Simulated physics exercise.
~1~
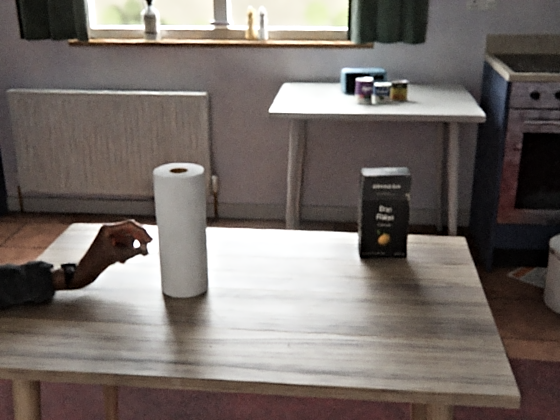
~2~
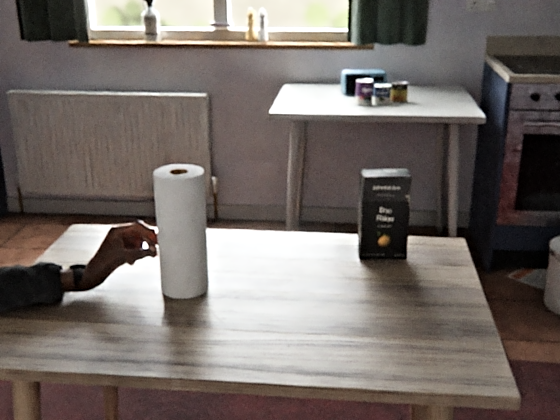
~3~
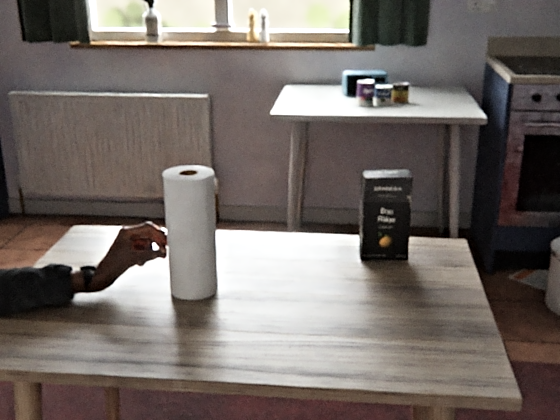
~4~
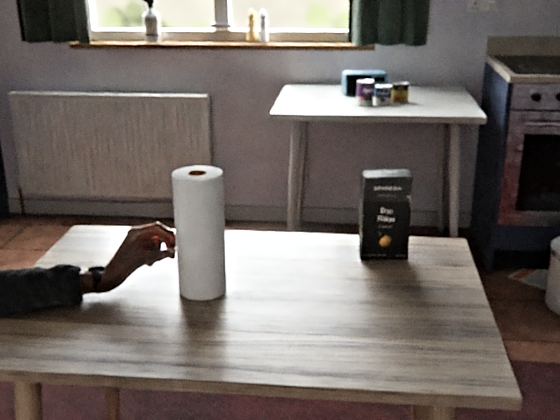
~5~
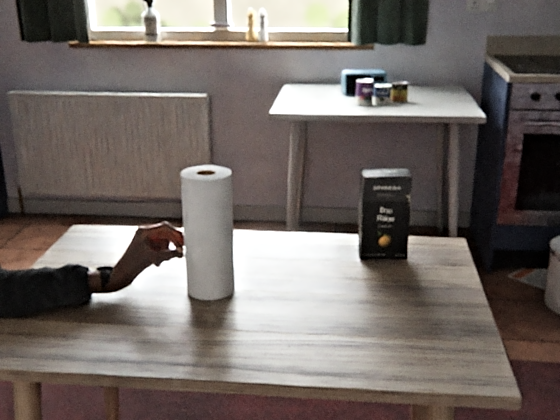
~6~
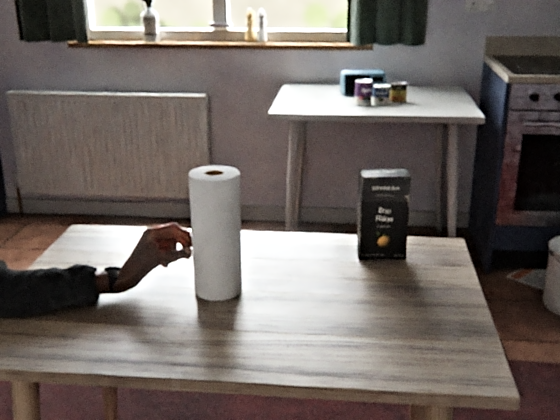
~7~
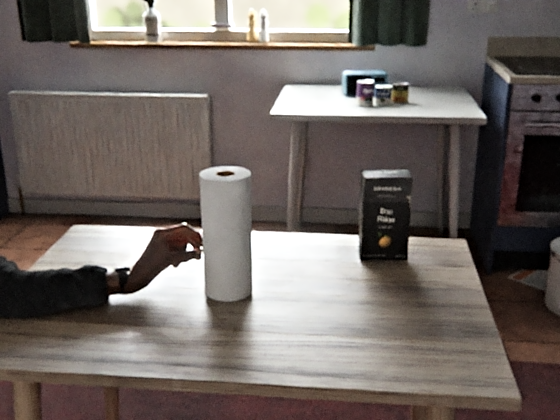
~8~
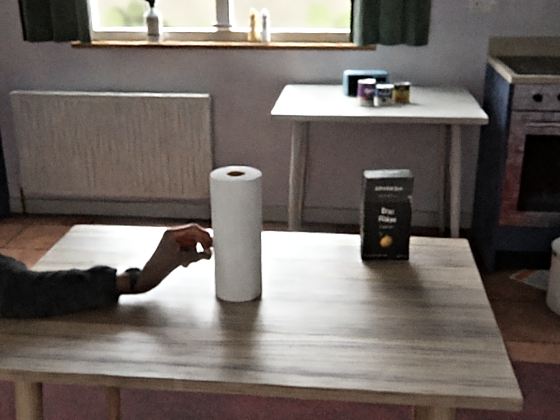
A hand slowly pushes an upright white roll rightward across the table toward a black packet.
